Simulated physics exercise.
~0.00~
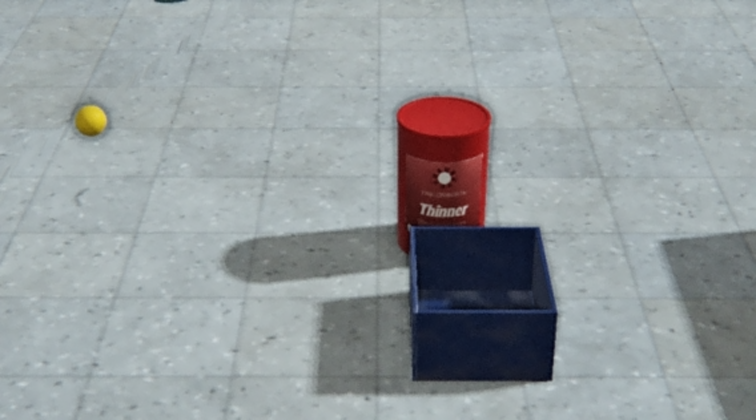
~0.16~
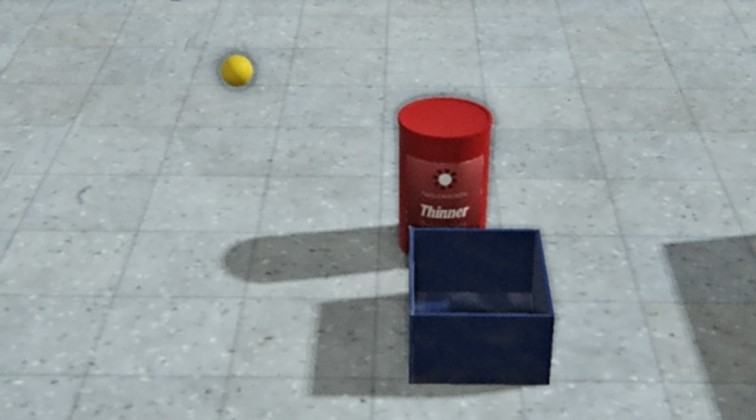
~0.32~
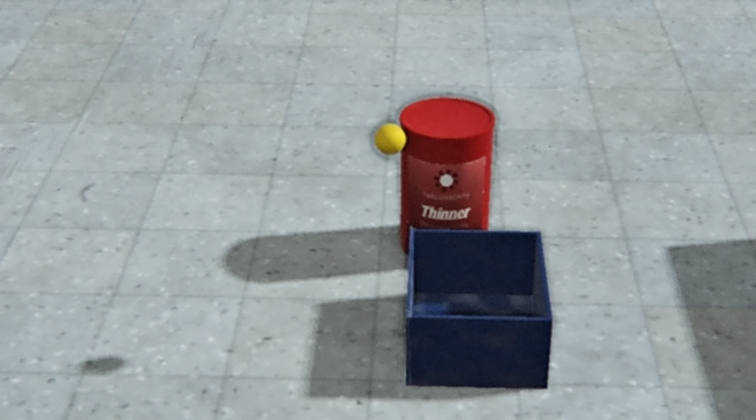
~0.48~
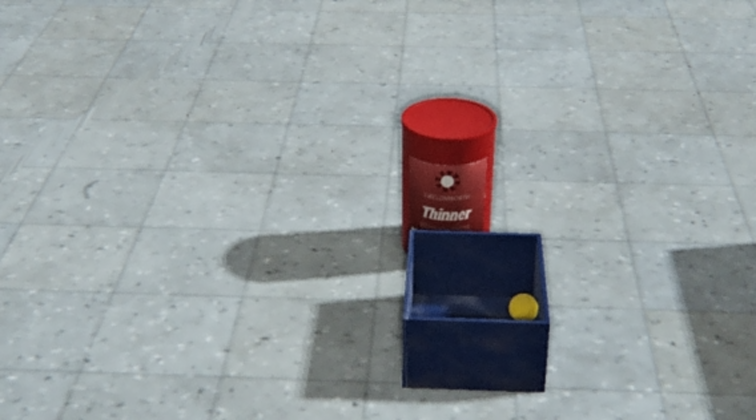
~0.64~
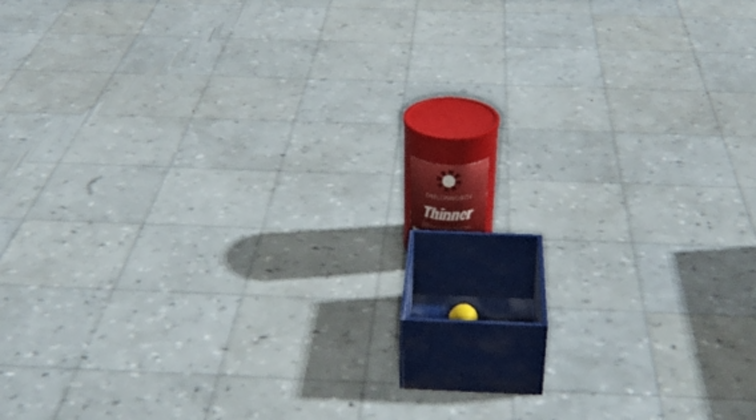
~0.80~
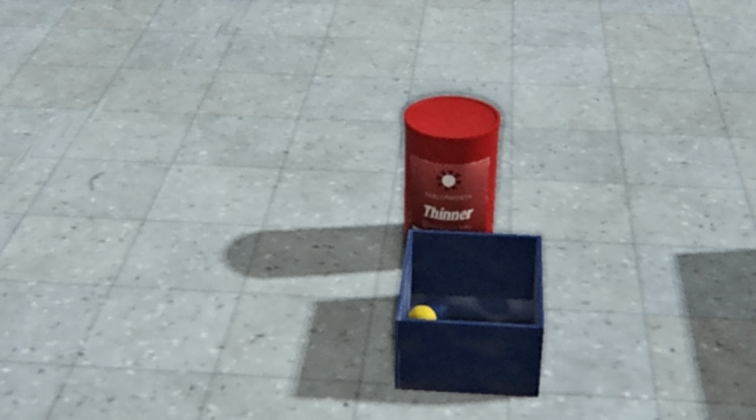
A pale tiled floor with speckled slabs is seen from above at an angle, the view drifting very slightly sideways. A red container labelled Thinner stands near the middle, with an open dark blue box just in front of it, both casting shadows to the left. A small yellow ball-like object flies in from the left, rising as it moves right. It then drops past the front of the red container and lands inside the box, near its right side. It moves back leftward and ends inside the box at the left, while the container stays standing.
